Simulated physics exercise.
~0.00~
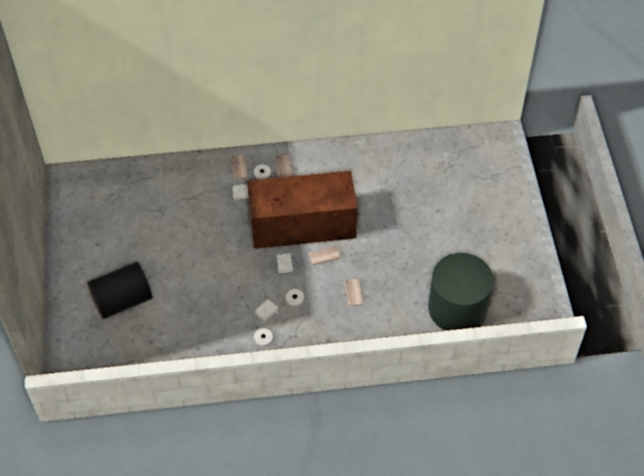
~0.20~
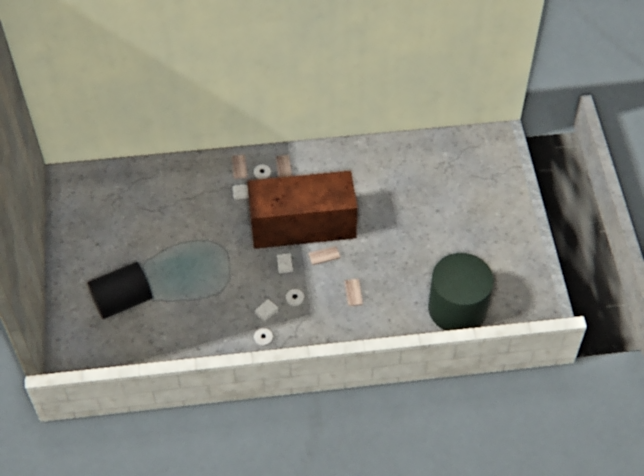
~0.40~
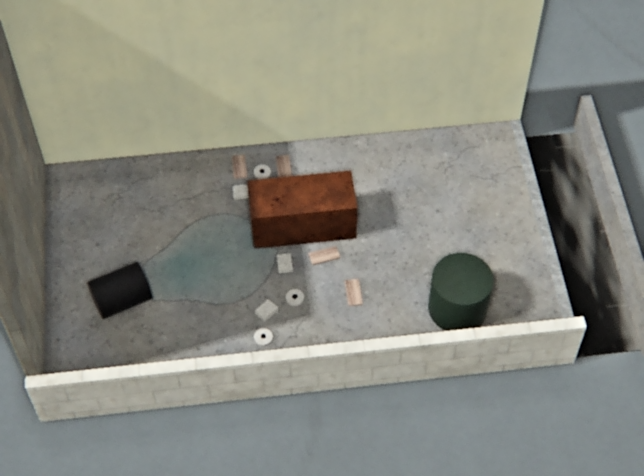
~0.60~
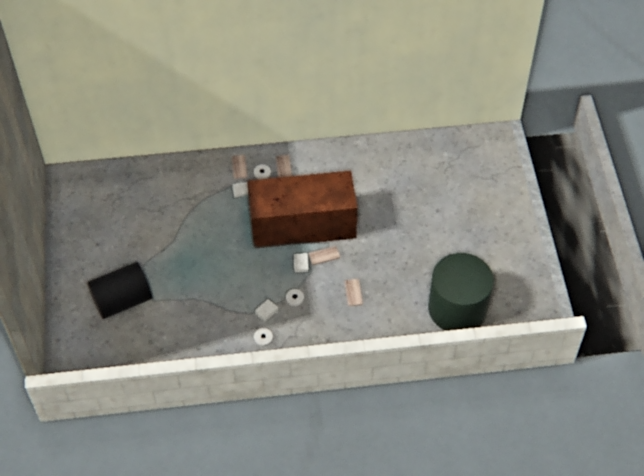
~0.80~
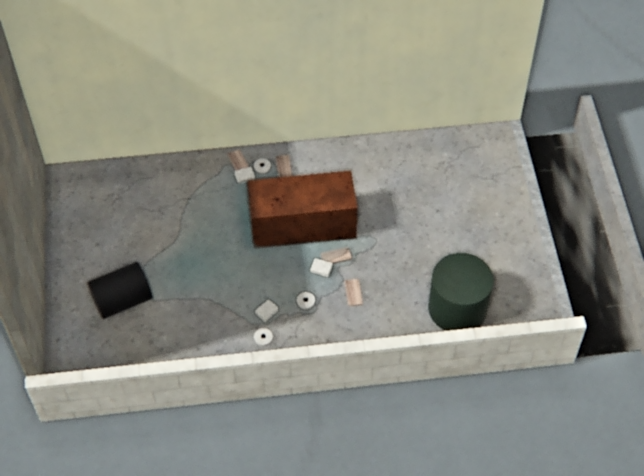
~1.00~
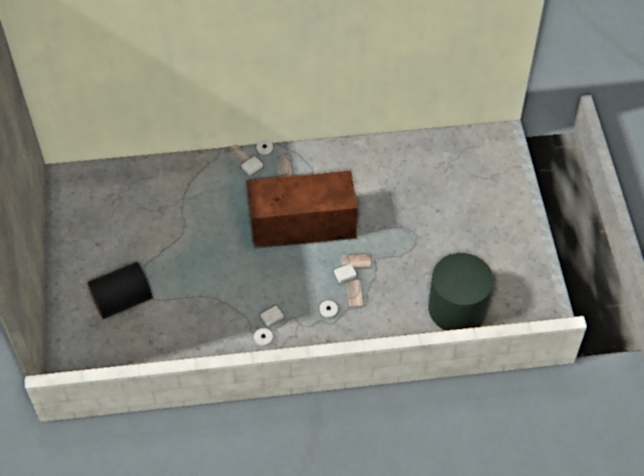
Water spreads from the black drum around the rusty block, pushing small scattered pieces rightward.
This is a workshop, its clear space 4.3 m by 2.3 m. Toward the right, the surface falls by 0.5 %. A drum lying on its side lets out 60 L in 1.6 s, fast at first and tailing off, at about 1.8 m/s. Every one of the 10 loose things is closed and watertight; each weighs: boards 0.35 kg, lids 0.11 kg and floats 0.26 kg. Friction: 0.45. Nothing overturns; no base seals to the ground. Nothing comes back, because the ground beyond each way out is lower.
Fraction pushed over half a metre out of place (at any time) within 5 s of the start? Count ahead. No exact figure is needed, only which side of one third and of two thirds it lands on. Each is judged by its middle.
It hits two thirds at least.
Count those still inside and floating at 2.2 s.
Count: 7.
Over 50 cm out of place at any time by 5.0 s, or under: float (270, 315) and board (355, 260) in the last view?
First below it, second above it.
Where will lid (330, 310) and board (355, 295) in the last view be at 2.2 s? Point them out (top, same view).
Somewhere about (405, 339) and (429, 335).
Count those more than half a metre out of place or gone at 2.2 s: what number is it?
Tally at that time: 8.
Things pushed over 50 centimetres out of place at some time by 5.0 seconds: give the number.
Count: 8.
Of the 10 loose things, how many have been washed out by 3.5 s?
Count at that moment: 2.
After 1.4 s 3 of 10 are over 50 cm from their spots; 5 afloat.
After 2.2 s 8 of 10 are over 50 cm from their spots; 7 afloat.
After 3.5 s 8 of 10 are over 50 cm from their spots; 3 afloat.
After 5.0 s 7 of 10 are over 50 cm from their spots, and 8 have been at some point; 1 afloat.
